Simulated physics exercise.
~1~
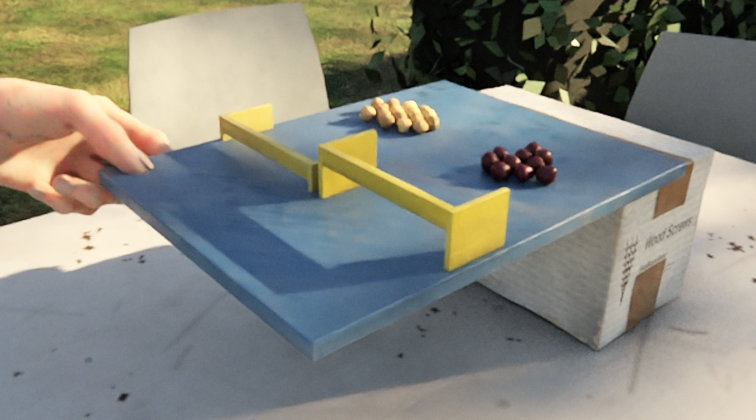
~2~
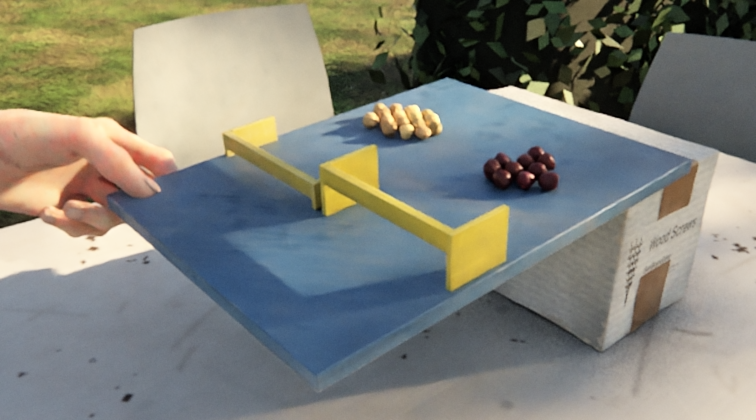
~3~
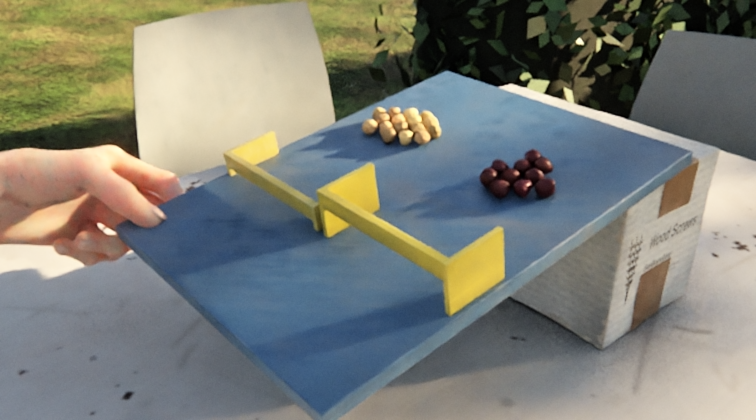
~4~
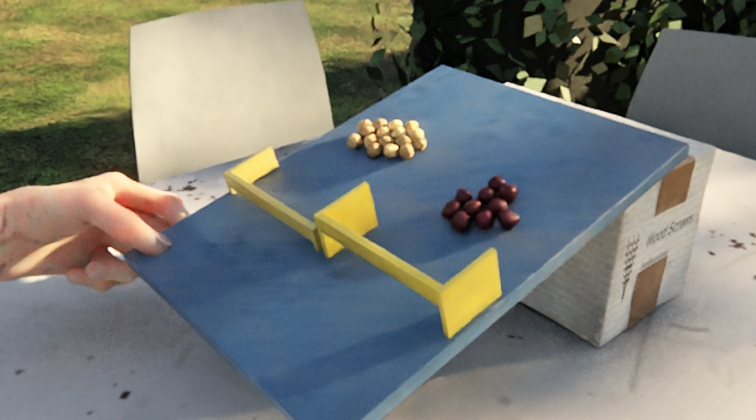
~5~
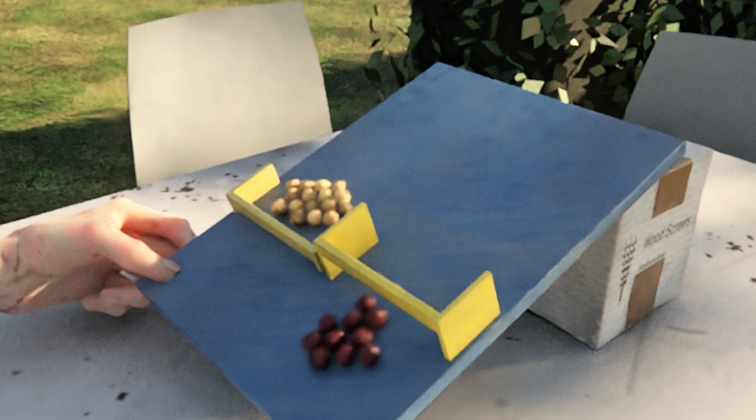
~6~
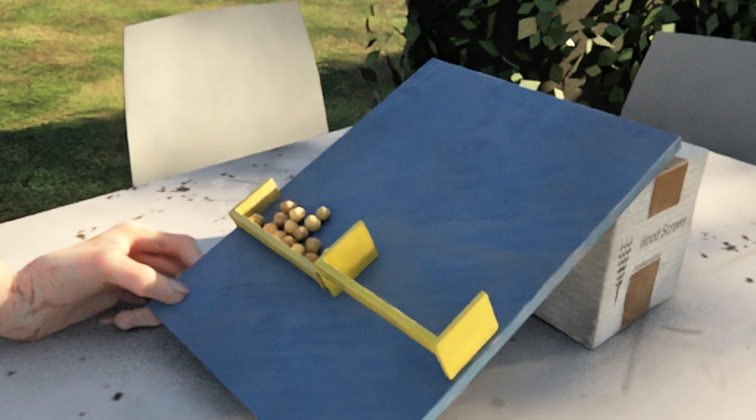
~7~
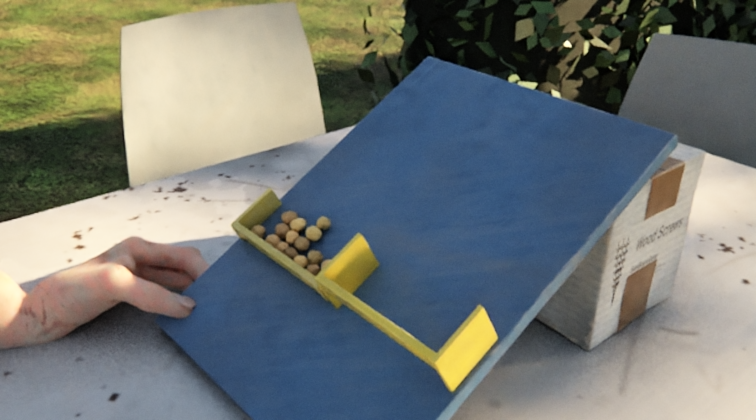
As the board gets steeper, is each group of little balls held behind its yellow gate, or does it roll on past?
The dark red balls on the near side roll on past their gate, while the pale ones on the far side end up gathered behind theirs.
